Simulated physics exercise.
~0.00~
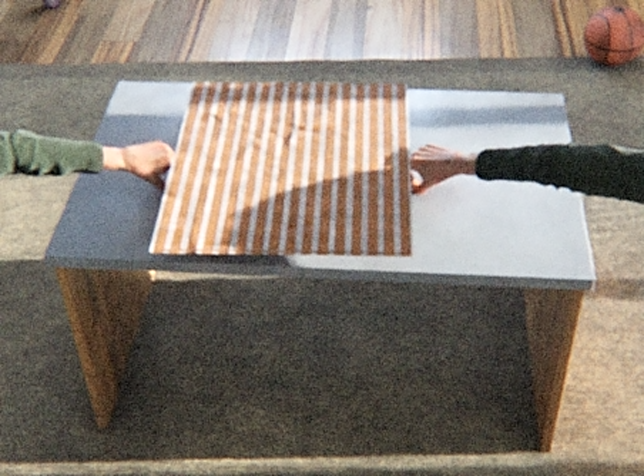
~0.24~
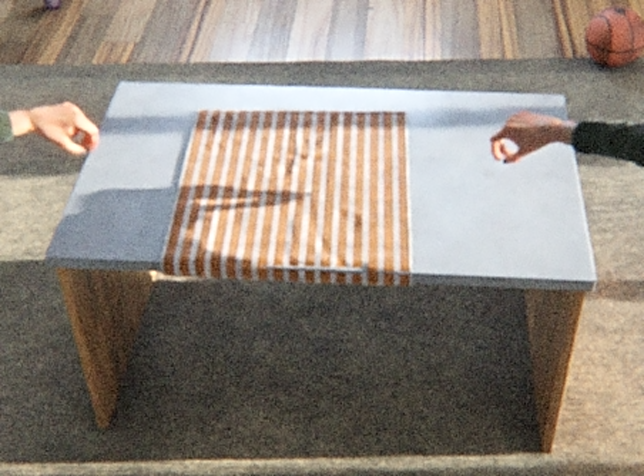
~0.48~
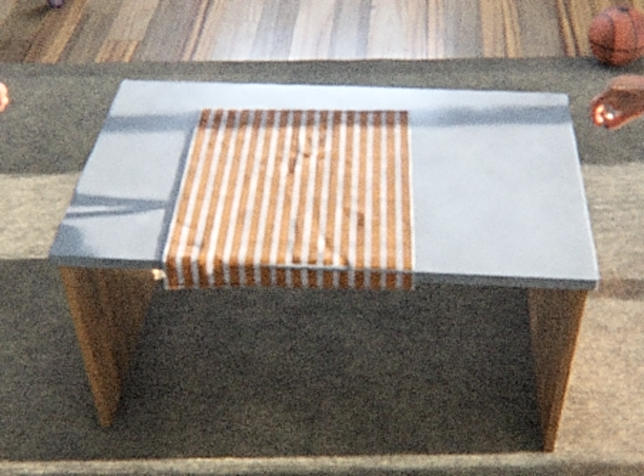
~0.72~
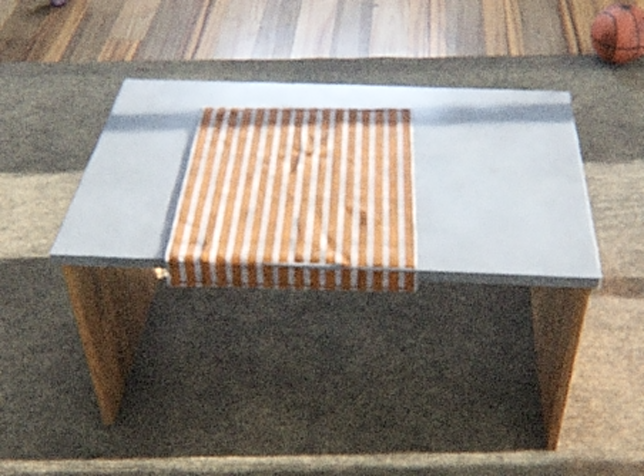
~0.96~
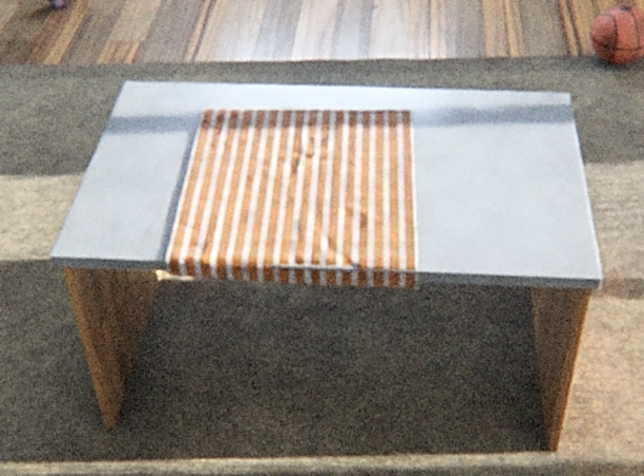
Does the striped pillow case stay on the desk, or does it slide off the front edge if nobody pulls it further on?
It stays on the desk. Only a small strip hangs over the front edge, and the rest lies still on the top with nobody touching it.
